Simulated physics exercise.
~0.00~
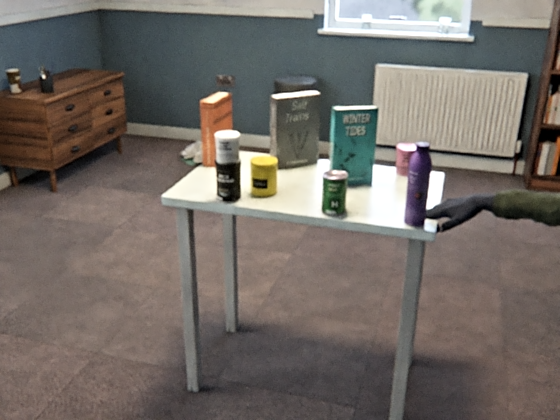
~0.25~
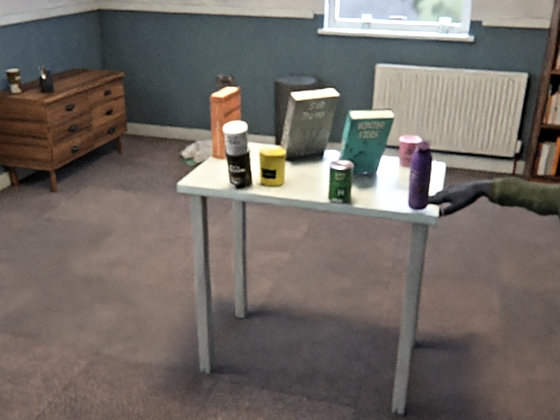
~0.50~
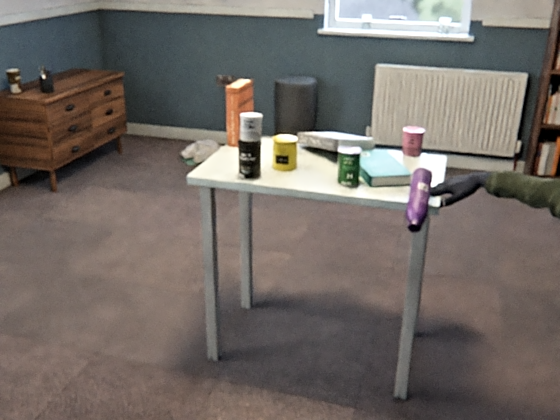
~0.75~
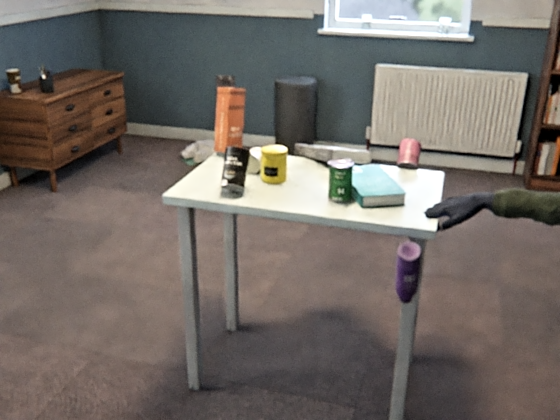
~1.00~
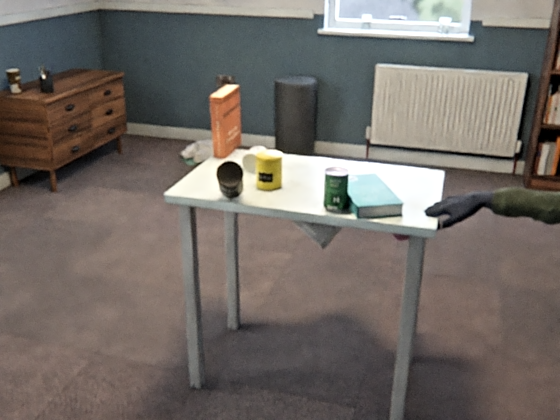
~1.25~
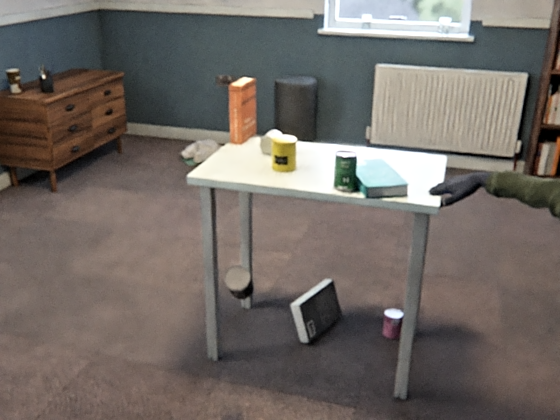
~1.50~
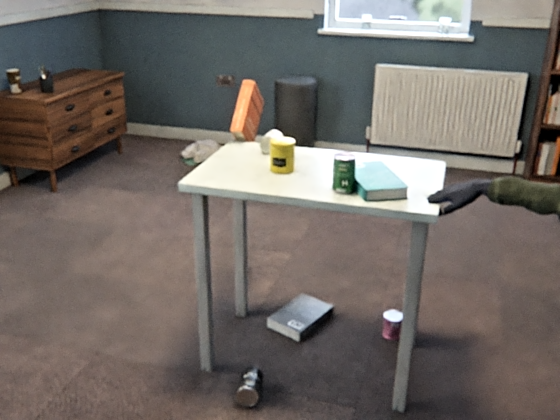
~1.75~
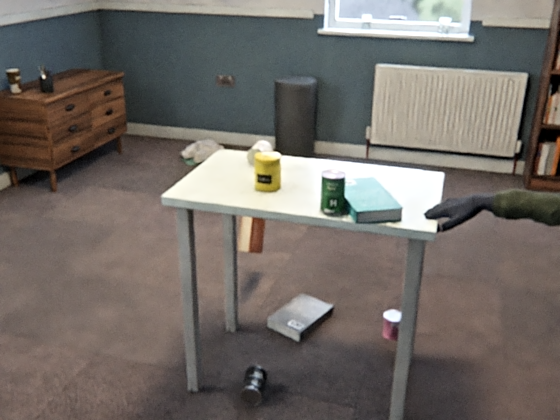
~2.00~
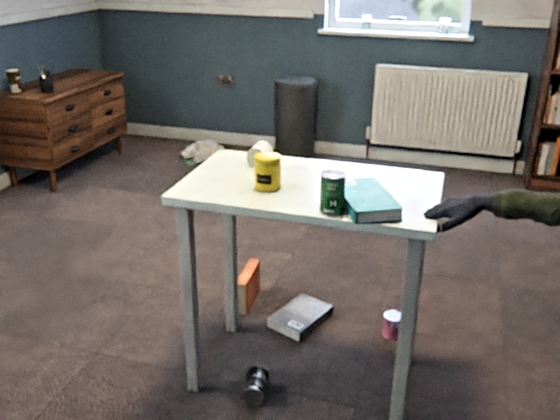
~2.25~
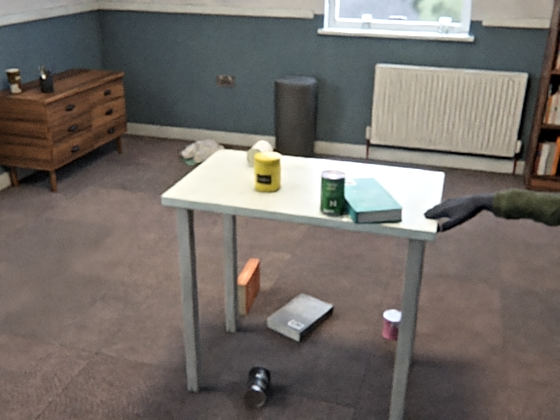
Carpeted room with a gloved hand jolting a white table back and forth, toppling books and tins, several falling to the floor.
